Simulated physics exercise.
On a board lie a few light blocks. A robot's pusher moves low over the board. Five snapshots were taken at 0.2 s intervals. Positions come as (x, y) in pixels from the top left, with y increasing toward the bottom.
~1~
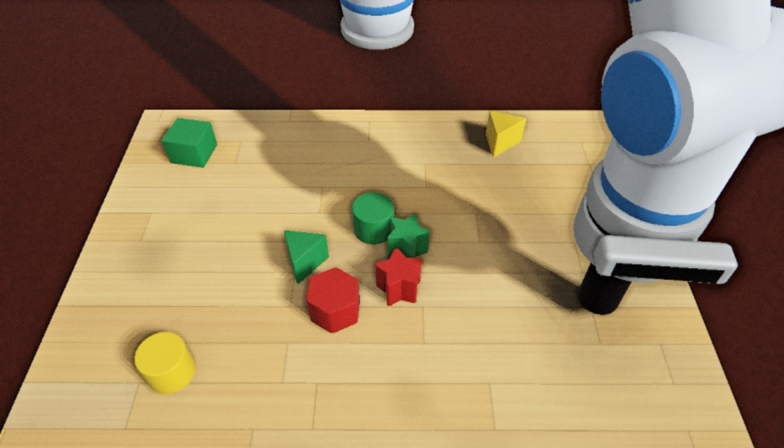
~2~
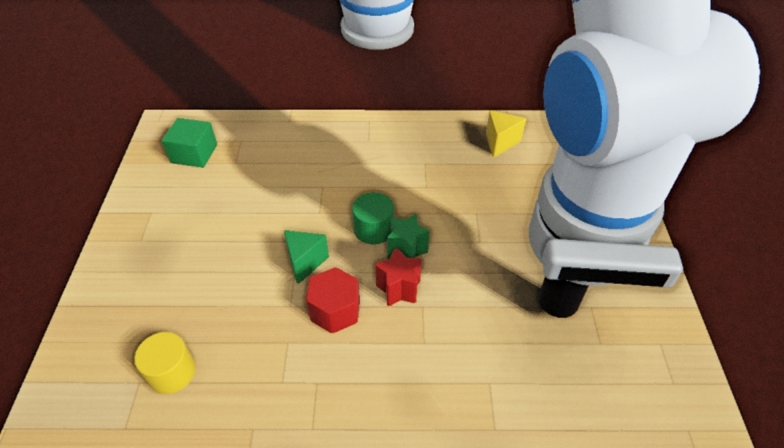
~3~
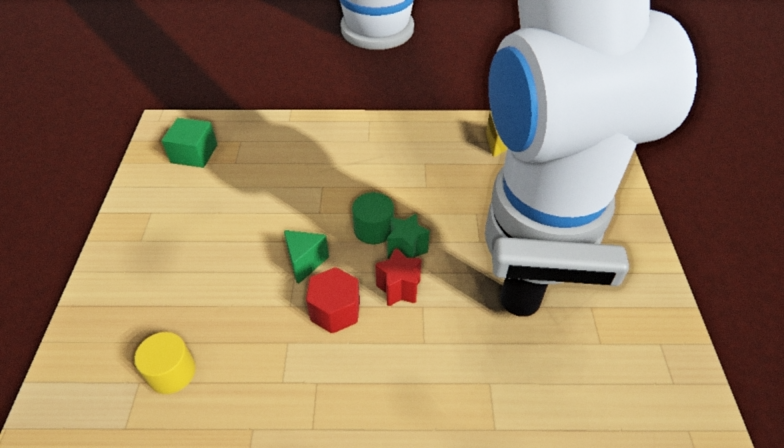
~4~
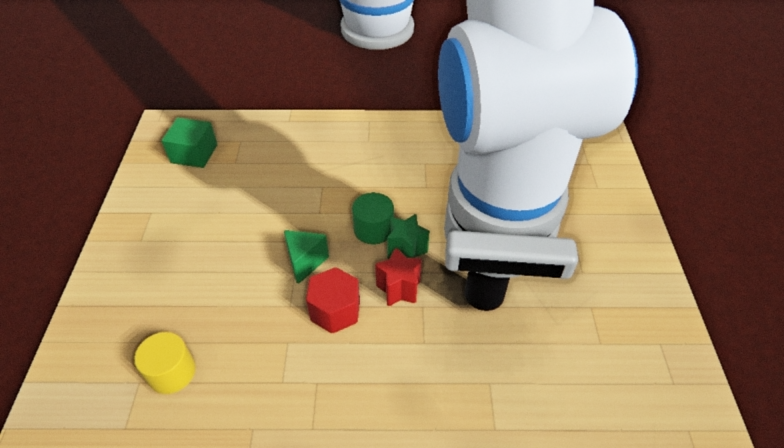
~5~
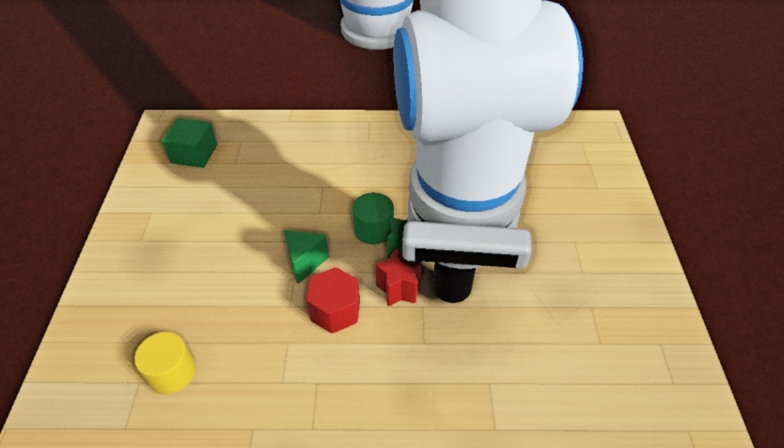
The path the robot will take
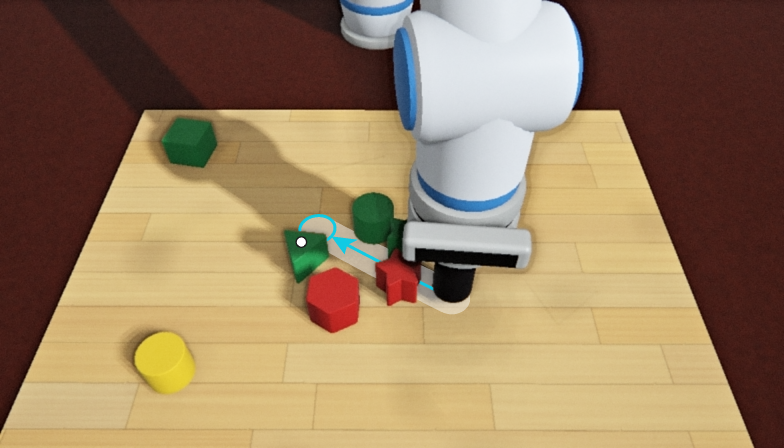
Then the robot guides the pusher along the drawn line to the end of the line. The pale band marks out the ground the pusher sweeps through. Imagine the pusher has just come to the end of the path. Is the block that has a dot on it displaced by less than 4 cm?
The answer is yes.
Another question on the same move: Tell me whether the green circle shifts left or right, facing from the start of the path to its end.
It shifts to the right.
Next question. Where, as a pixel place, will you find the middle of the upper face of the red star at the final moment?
At (333, 251).
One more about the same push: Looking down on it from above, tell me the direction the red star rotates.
Watching from overhead, you'd notice the red star rotating counter-clockwise.
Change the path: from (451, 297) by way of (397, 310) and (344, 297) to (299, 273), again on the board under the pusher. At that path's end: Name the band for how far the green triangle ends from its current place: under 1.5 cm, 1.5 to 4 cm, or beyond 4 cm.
The move is medium, 1.5 to 4 cm.
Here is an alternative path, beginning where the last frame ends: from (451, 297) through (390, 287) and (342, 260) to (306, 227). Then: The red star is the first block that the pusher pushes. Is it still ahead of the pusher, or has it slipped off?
I expect it to be beside or behind the pusher.
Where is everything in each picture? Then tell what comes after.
In the first frame, pusher tip (598, 298); block tops, green triangle (301, 242); green circle (373, 207); red star (400, 267); green star (407, 229).
In the second frame, pusher (558, 301); blocks unchanged.
In the third frame, pusher (520, 300); blocks unchanged.
In the fourth frame, pusher (484, 295); blocks unchanged.
In the fifth frame, pusher (452, 287); green triangle (301, 242); green circle (373, 207); red star (400, 267); green star partly hidden.
Path on the board, from (451, 297) to (317, 229); the dot is on the green triangle.
The first path, step by step. One third of the way, pusher (403, 263); red star (368, 261), turned 30° anticlockwise; green star (403, 221), turned 30° clockwise.
Two thirds of the way, pusher (357, 240); green circle (367, 192); red star (336, 252), turned 70° anticlockwise; green star (393, 217), turned 95° clockwise.
At the end, pusher (316, 218); green triangle in place; green circle (367, 192); red star (333, 251), turned 80° anticlockwise; green star (393, 217), turned 95° clockwise.
